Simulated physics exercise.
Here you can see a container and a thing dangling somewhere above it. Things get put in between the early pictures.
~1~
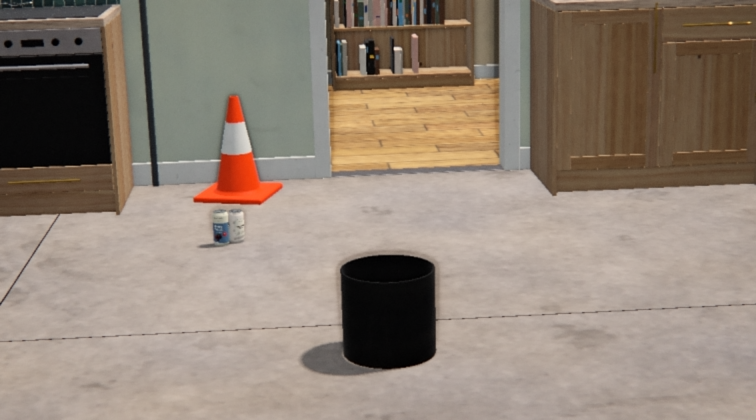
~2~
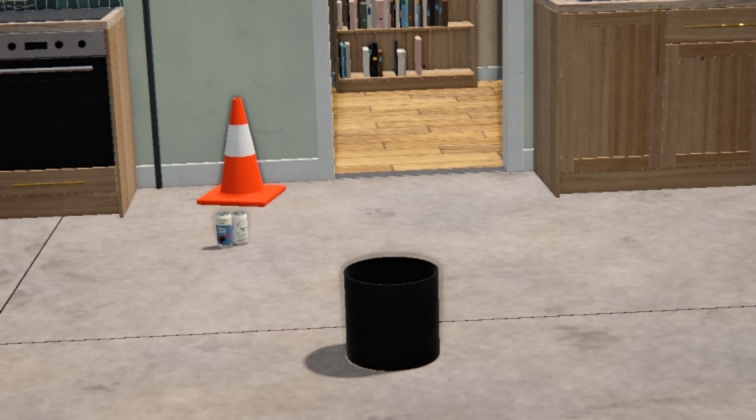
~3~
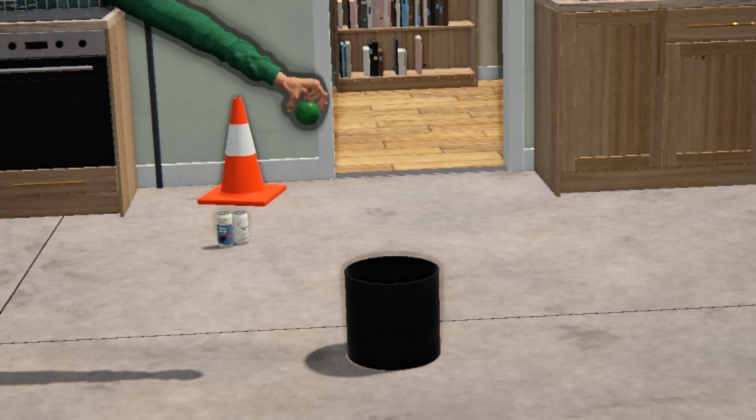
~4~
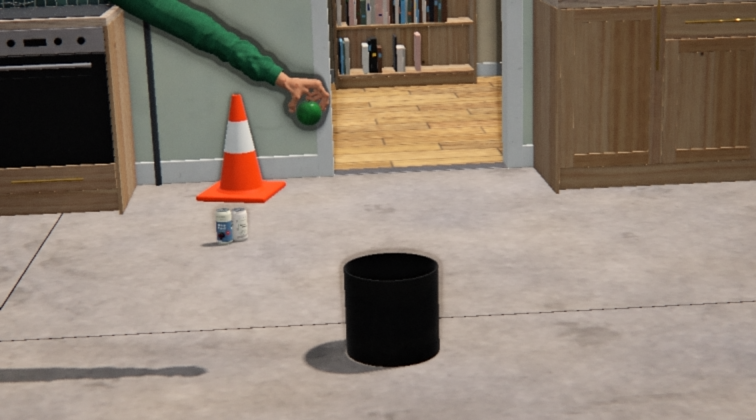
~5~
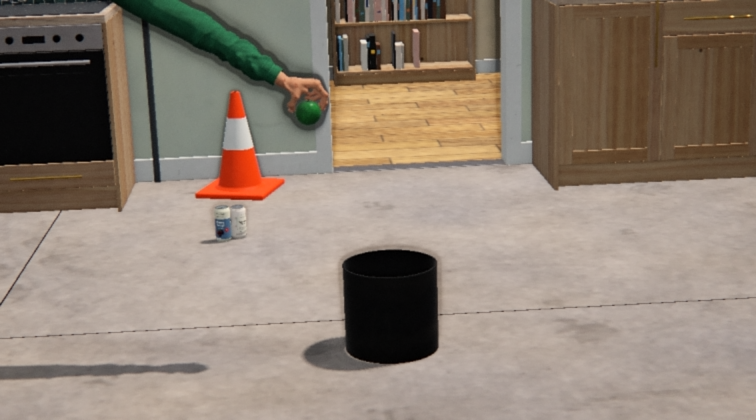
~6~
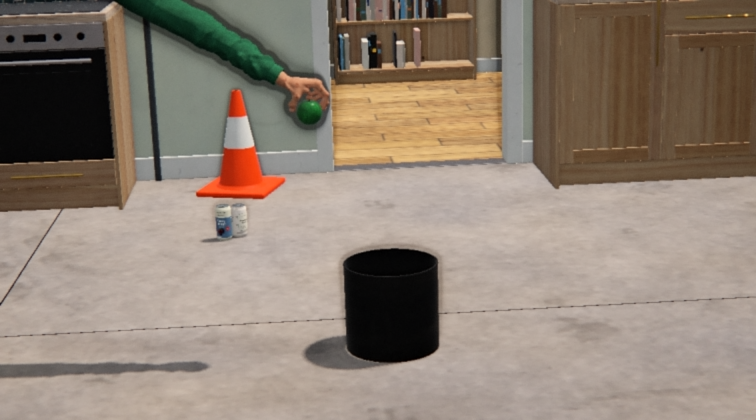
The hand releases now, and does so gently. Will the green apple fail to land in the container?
Yes - my guess is it's going to be off target.
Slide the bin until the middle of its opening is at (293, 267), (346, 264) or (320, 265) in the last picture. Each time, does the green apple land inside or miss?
Falls in; falls in; falls in.
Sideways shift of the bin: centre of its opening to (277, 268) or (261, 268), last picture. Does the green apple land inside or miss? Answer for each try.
First it finds the opening, then it stays out.
Then, 0.22 s after the last picture, green apple falling near (312, 164).
Then, 0.36 s after the last picture, green apple falling near (316, 270).
At rest, the green apple ends up outside, near (319, 338).
